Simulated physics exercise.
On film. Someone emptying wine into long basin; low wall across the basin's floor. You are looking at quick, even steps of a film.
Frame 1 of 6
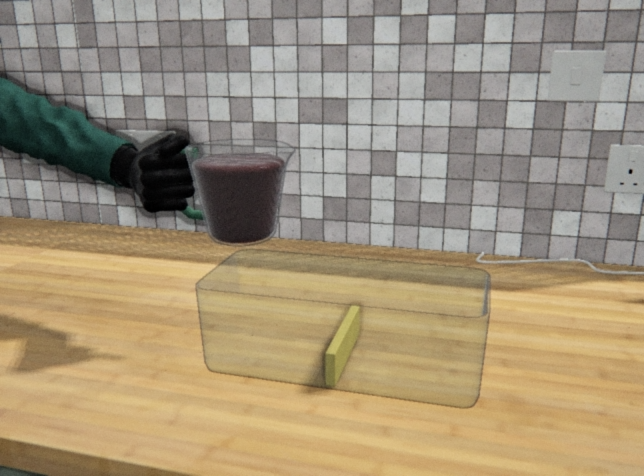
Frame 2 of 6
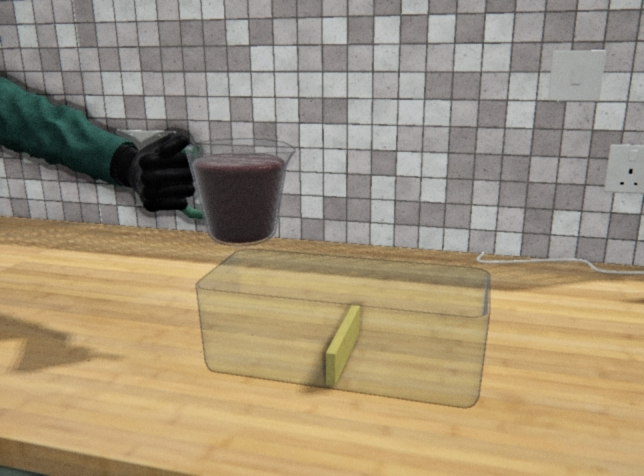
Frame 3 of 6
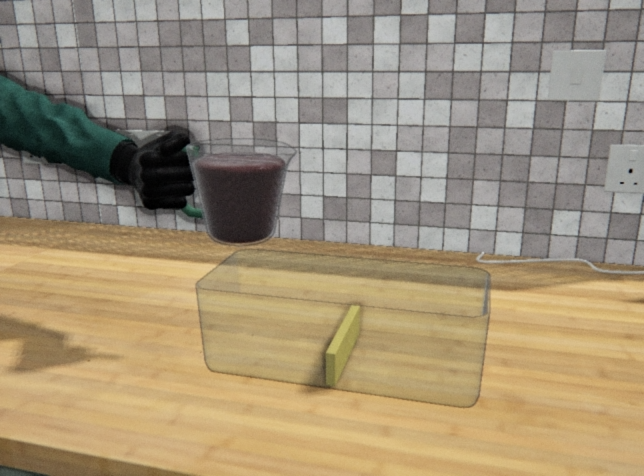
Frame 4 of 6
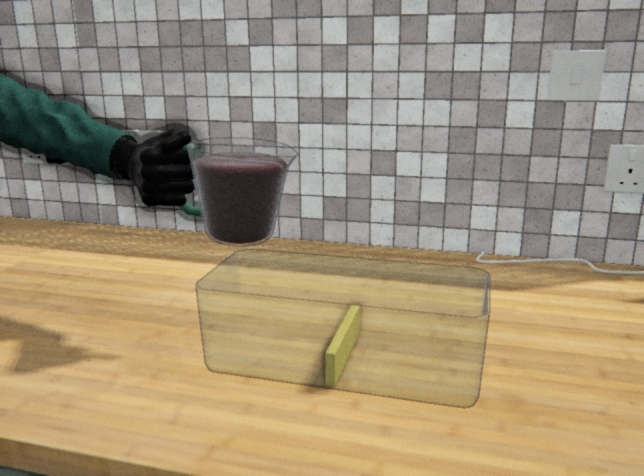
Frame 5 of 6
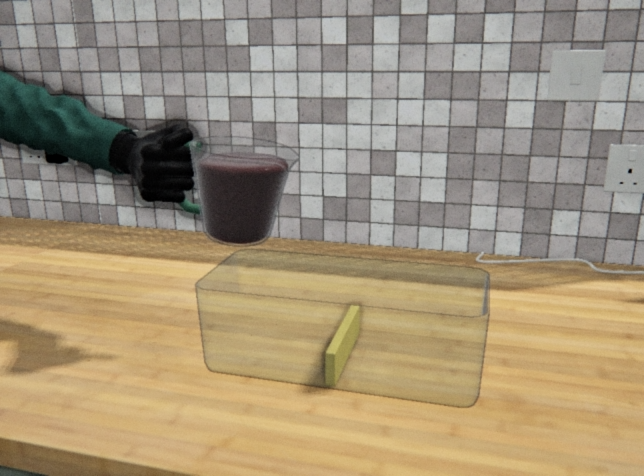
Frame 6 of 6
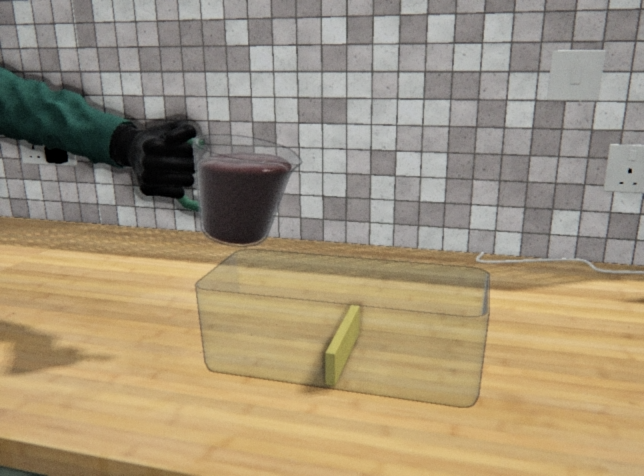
On a wooden counter against a tiled wall, a black-gloved hand holds a clear jug of dark red wine above a long transparent basin with a low wall across its floor, then tilts the jug slightly to the right.
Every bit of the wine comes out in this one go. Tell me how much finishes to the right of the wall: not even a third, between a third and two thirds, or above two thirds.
Most likely the amount right of the wall will lie in the middle range, one third to two thirds.
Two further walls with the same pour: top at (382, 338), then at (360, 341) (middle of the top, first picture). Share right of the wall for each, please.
Around 5 percent in try one and around 30 percent in try two.
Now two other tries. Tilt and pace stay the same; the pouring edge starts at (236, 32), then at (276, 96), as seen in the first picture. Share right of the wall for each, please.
10 % and 45 %.
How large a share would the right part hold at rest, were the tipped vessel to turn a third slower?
About 60 in a hundred.
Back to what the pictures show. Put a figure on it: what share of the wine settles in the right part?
Something like 50 per cent, roughly.
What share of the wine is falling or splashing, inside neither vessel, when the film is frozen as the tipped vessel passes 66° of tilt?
It works out to about 20 percent.
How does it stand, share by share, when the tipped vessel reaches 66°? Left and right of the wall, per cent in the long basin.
Left: 0 %; right: 10 %.
A moment on, the tilt is 66° and 72 per cent is still to pour, 1 is left of the wall and 8 right of it.
Next, the tilt is 98° and 18 per cent is still to pour, 26 is left of the wall and 45 right of it.
Then the tilt is 101° and 1 per cent is still to pour, 50 is left of the wall and 48 right of it.
Later the tilt is 101° and 0 per cent is still to pour, 51 is left of the wall and 49 right of it.
At rest 51 per cent lies left of the wall, 49 right of it and 1 outside.
